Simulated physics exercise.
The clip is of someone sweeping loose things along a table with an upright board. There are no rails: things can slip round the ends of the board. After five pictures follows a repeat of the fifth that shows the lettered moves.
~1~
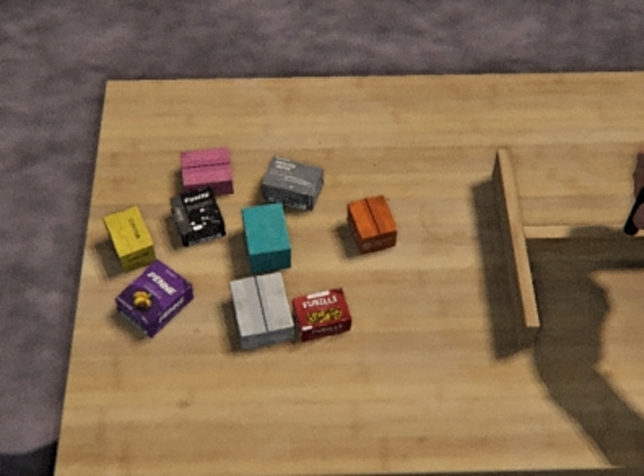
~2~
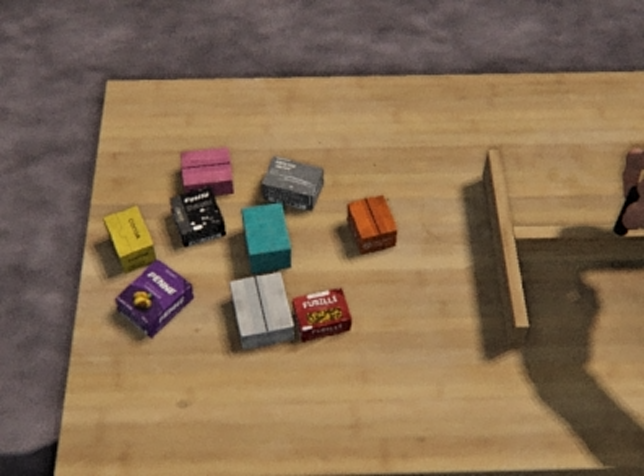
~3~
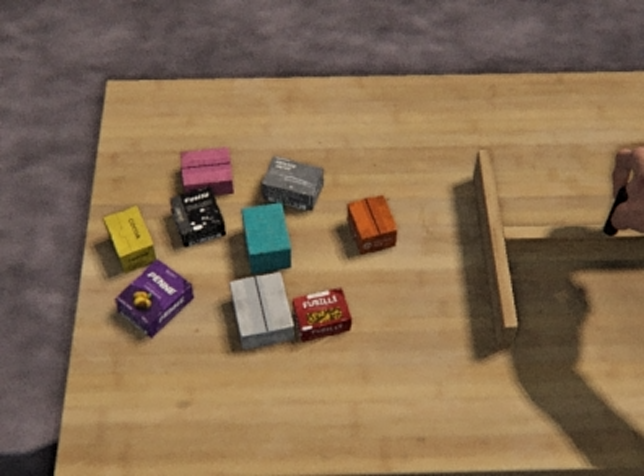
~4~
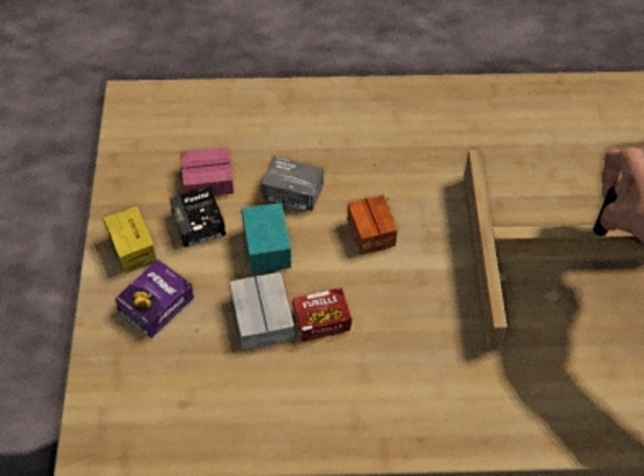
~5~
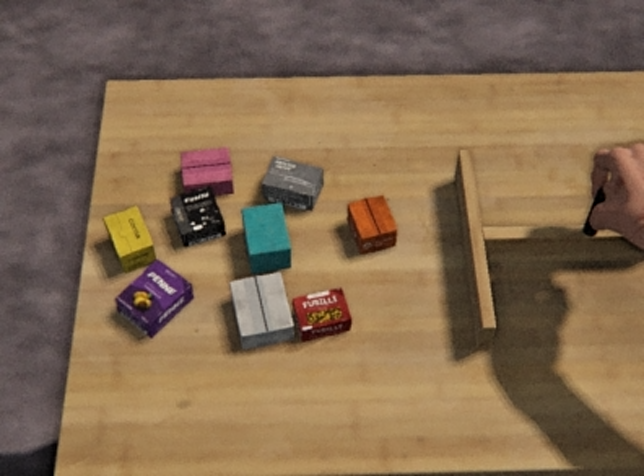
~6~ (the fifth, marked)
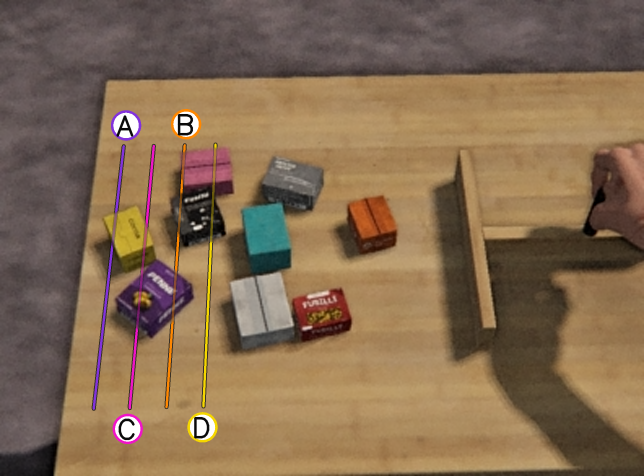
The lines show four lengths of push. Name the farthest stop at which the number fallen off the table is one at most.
No second one falls up to D.
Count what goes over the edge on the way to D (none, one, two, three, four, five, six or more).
By then, none.
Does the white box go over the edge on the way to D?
No.
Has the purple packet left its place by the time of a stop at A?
Yes.
On the marked copy, A at (110, 266); B at (176, 265); C at (143, 265); D at (210, 264).
Taking D. A third of the way, board (381, 235); orange box (352, 224); yellow packet (130, 240).
Two thirds of the way, board (286, 237); purple packet (140, 300); black packet (181, 215).
When it is over, board (212, 238); purple packet (76, 307); yellow packet (98, 241); none fallen.
As for the rest, A drops five; B drops two; C drops four.
